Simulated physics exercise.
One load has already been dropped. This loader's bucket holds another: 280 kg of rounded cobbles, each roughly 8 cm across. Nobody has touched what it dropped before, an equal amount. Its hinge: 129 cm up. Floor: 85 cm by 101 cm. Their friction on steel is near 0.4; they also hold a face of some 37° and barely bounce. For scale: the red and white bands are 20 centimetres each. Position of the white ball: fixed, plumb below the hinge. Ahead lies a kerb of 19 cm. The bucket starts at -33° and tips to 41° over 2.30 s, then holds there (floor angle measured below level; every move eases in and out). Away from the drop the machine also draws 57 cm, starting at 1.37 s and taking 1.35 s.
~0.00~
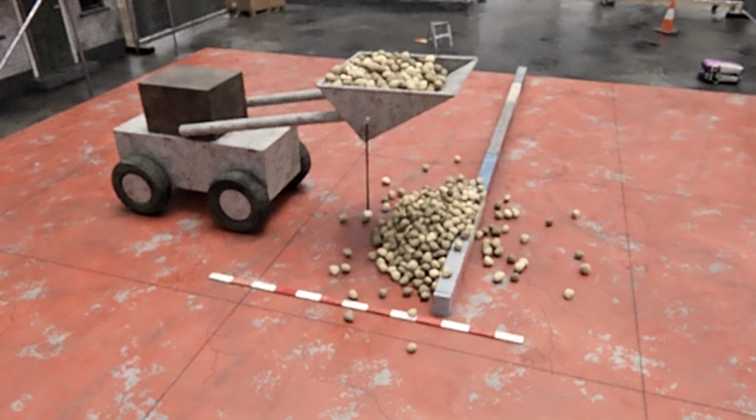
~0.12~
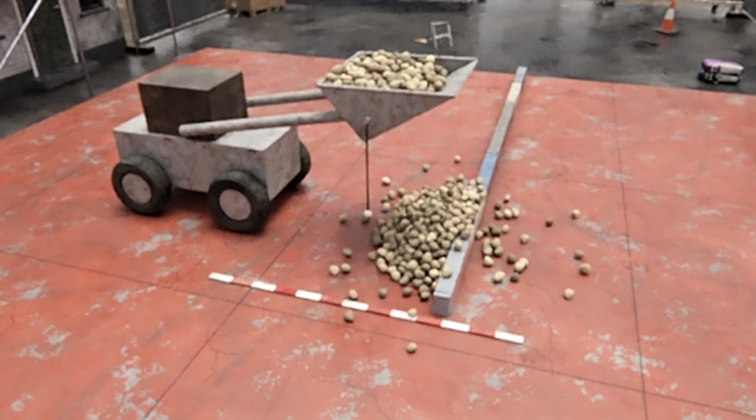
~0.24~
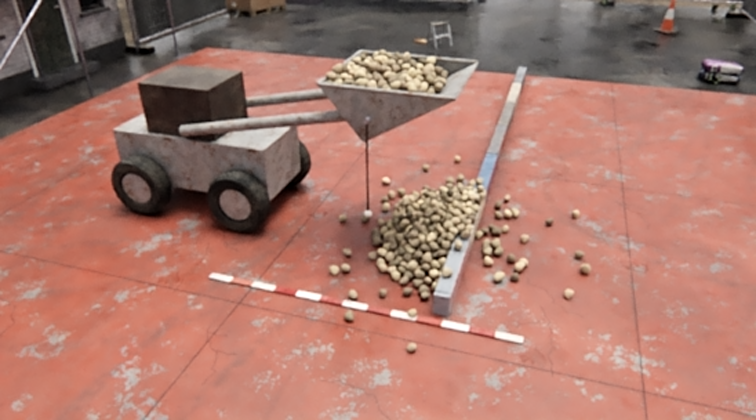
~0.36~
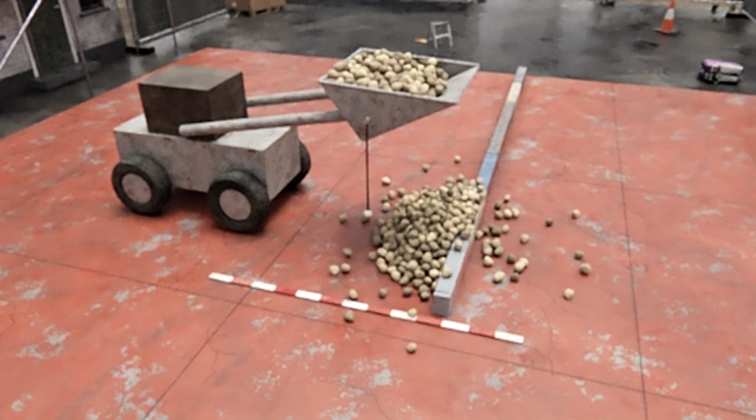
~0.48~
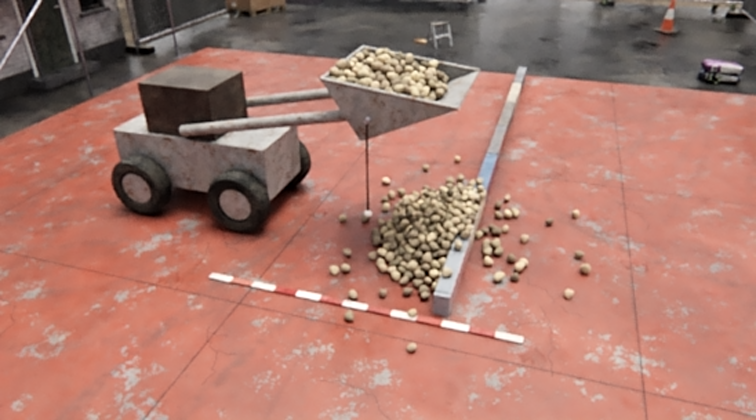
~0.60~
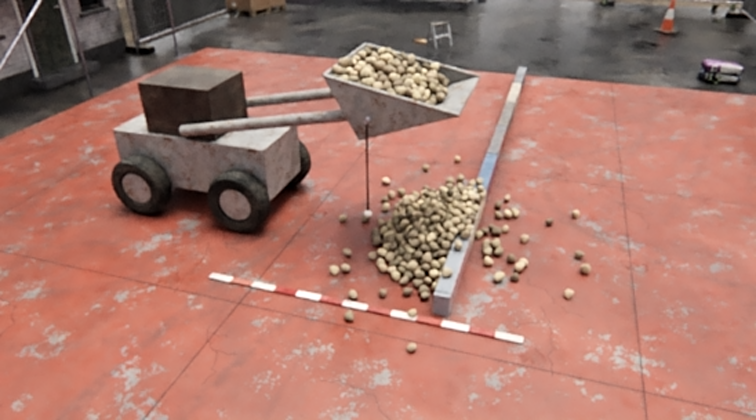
A small grey loader stood on a red floor, its raised bucket full of pale stones, and slowly tilted the bucket's front edge downward above an unmoving heap of similar stones against a long kerb.
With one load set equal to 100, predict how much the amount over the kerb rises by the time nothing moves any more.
It rises by roughly 22 percent.
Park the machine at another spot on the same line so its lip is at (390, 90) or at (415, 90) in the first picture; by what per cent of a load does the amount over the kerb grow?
Some 0 percent, and then 0 percent.
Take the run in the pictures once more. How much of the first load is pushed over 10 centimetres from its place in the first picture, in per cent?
Roughly 20 percent.
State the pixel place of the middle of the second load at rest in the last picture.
I'd say close to (433, 220).
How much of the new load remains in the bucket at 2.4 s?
Close to 0 in a hundred is still held.
After 1.7 s the floor is at 29°; in per cent of one load, 84 in the bucket, 110 on this side of the kerb, 6 over the kerb; the foremost stones are at (553, 251).
After 2.4 s the floor is at 41°; in per cent of one load, 1 in the bucket, 173 on this side of the kerb, 26 over the kerb; the foremost stones are at (570, 248).
After 3.2 s the floor is at 41°; in per cent of one load, 0 in the bucket, 172 on this side of the kerb, 28 over the kerb; the foremost stones are at (593, 248).
After 5.7 s the floor is at 41°; in per cent of one load, 0 in the bucket, 171 on this side of the kerb, 29 over the kerb; the foremost stones are at (593, 248). Net gain over the kerb, 22.
